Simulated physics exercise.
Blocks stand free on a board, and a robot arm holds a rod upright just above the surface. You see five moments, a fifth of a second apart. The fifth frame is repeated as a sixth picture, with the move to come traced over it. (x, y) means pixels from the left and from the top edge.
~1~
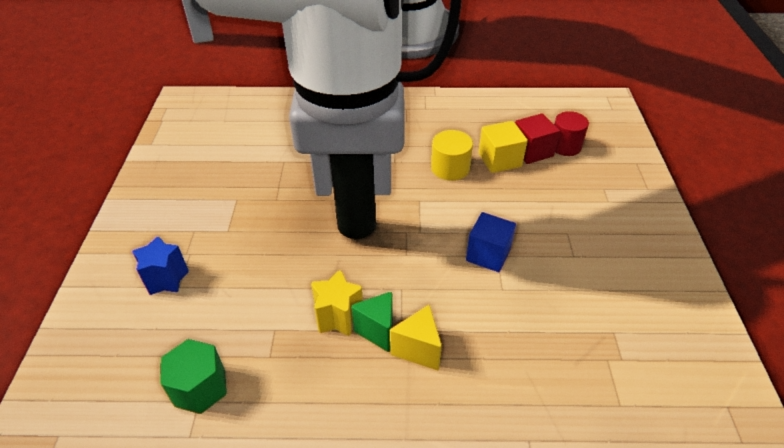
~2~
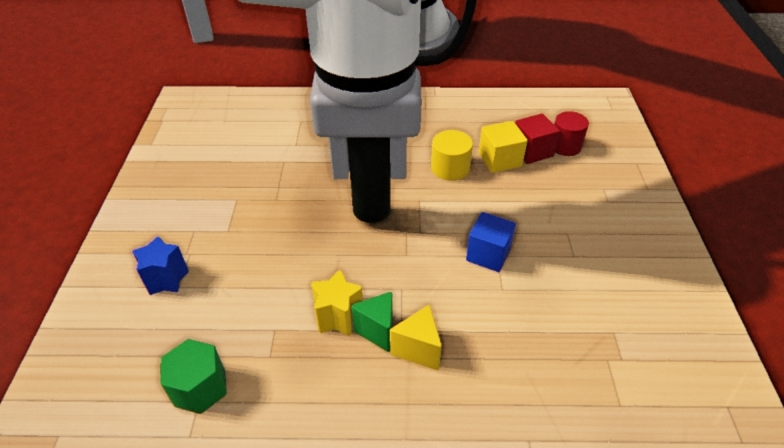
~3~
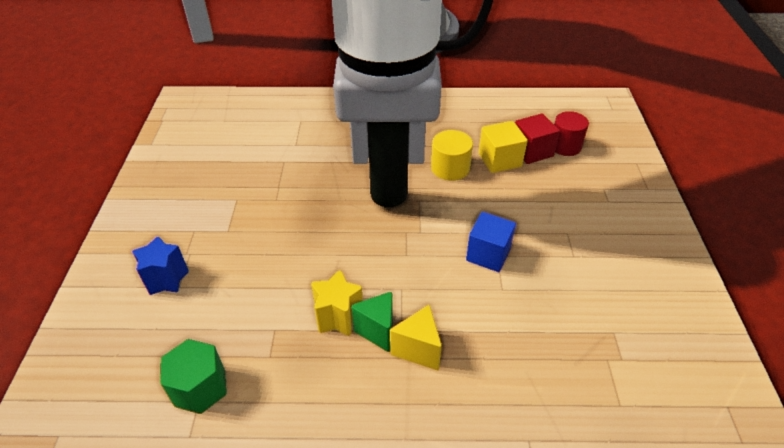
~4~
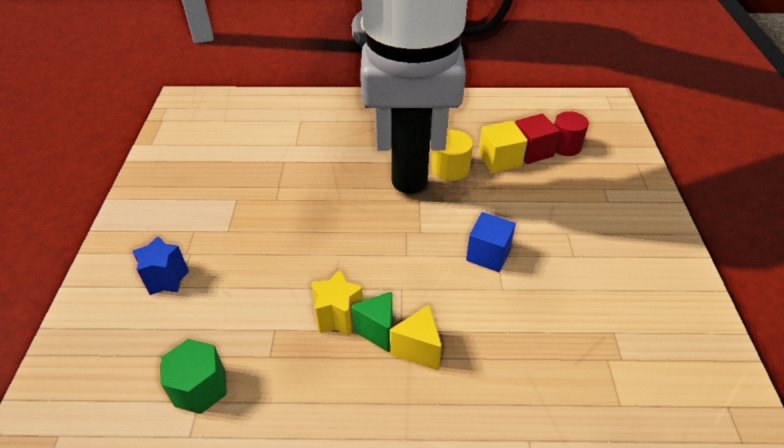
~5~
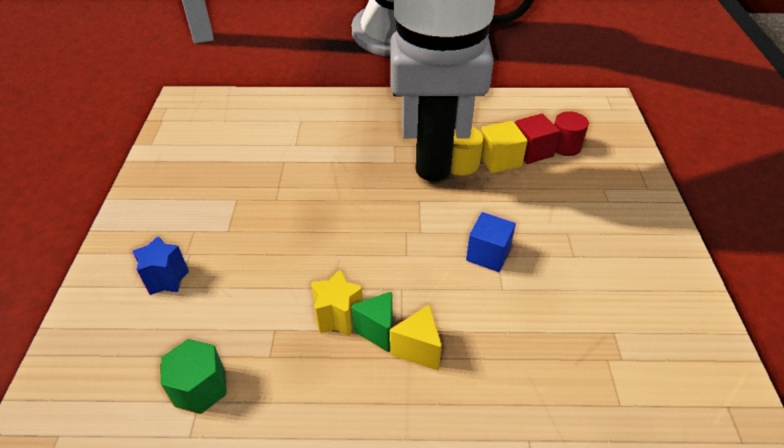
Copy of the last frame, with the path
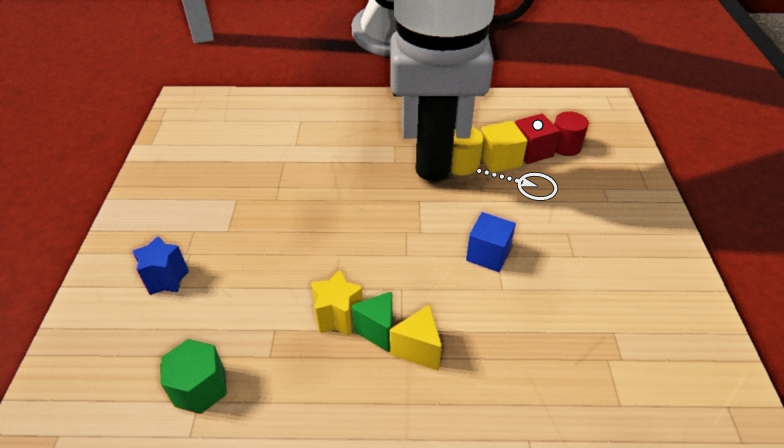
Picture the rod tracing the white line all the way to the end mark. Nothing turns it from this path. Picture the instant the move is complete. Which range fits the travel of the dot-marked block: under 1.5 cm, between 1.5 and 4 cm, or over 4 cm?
Distance: 1.5 to 4 cm.
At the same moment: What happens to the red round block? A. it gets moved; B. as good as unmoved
A - it gets moved.
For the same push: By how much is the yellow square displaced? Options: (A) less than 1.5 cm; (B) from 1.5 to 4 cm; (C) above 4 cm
Choice B: From 1.5 to 4 cm.
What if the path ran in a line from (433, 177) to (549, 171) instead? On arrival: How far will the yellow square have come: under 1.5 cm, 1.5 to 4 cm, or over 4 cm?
From 1.5 to 4 cm.
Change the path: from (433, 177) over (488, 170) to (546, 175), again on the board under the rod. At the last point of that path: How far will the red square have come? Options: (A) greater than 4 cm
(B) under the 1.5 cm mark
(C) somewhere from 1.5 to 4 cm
Correct choice: C.
The drawn path runs from (433, 177) through (466, 170) and (502, 177) to (537, 186); the dot is on the red square.
What follows on the original path. One third of the way, rod (467, 163); yellow round block (482, 123); yellow square (520, 121), turned 25° clockwise; red square (554, 123), turned 30° clockwise; red round block (587, 121).
Two thirds of the way, rod (503, 169); yellow round block (483, 122); yellow square (520, 121), turned 25° clockwise; red square (554, 123), turned 30° clockwise; red round block (588, 121).
At the end, rod (539, 179); yellow round block (483, 122); yellow square (520, 121), turned 25° clockwise; red square (554, 123), turned 30° clockwise; red round block (588, 121).
